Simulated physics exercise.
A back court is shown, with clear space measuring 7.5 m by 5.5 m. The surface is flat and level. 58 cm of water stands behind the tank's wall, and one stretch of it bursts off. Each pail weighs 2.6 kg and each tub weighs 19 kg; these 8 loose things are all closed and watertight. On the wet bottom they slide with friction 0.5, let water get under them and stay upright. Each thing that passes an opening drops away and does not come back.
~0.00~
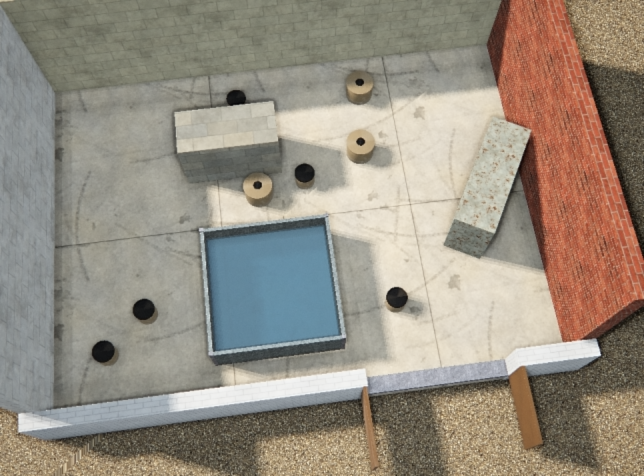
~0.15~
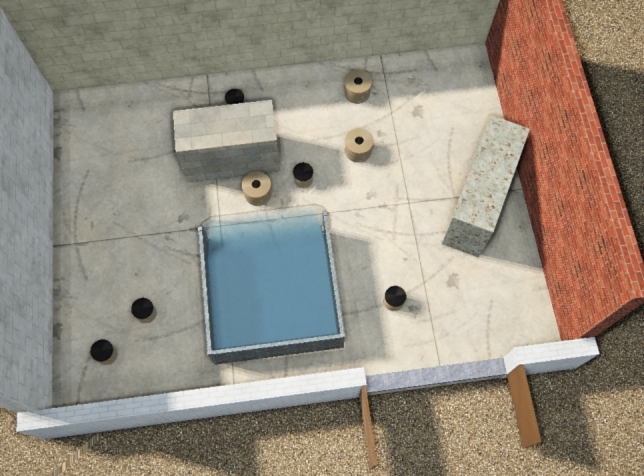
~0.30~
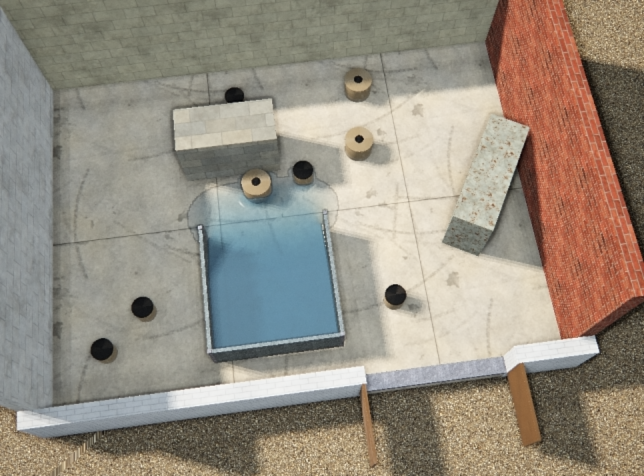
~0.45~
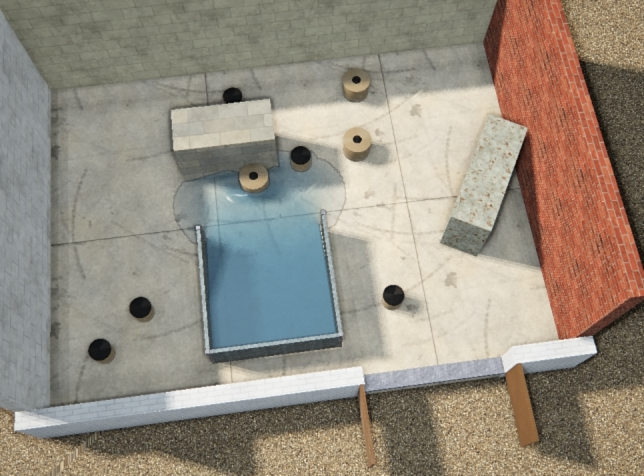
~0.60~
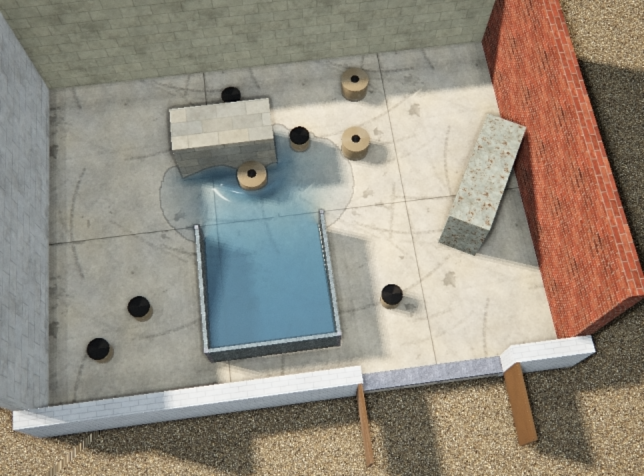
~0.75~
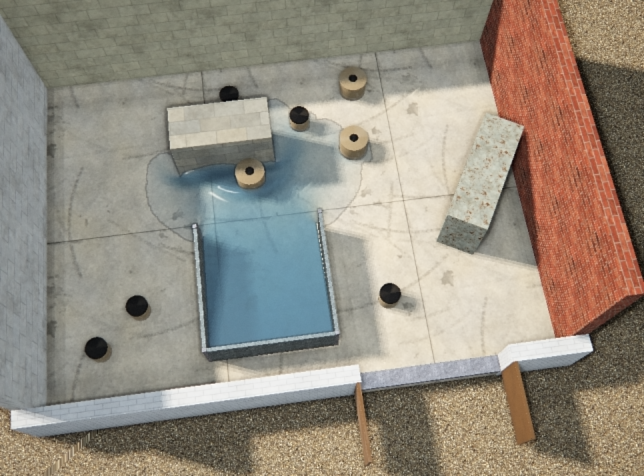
To begin with, a square pool of blue water sits still in a walled yard among blocks and small round containers. Its far side gives way and water spreads across the concrete, around a tan tub and the pale block, while a black-topped pail slides away toward the back wall.
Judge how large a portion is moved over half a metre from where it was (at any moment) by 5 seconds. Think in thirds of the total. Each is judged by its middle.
I reckon it gets to two thirds or beyond.
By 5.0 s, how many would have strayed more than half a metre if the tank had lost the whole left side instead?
Result: 3 of them.
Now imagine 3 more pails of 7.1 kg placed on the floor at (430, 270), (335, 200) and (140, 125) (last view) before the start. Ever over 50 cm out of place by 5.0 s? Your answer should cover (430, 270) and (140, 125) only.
One by one I'd say not that far and not that far.
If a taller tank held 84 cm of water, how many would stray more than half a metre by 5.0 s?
The count would be 6.
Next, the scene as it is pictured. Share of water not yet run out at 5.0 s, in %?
About 100 per cent.
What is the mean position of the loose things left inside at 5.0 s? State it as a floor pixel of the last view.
They're centred close to (305, 198).
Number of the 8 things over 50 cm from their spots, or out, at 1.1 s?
I make it 1.
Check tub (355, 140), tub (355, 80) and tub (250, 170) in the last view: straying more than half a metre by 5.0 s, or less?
First exceeding it, second exceeding it, third exceeding it.
After 1.1 s 1 of 8 are over 50 cm from their spots; 1 afloat.
After 2.2 s 3 of 8 are over 50 cm from their spots; 2 afloat.
After 3.5 s 4 of 8 are over 50 cm from their spots; 2 afloat.
After 5.0 s 6 of 8 are over 50 cm from their spots, and 6 have been at some point; 4 afloat.
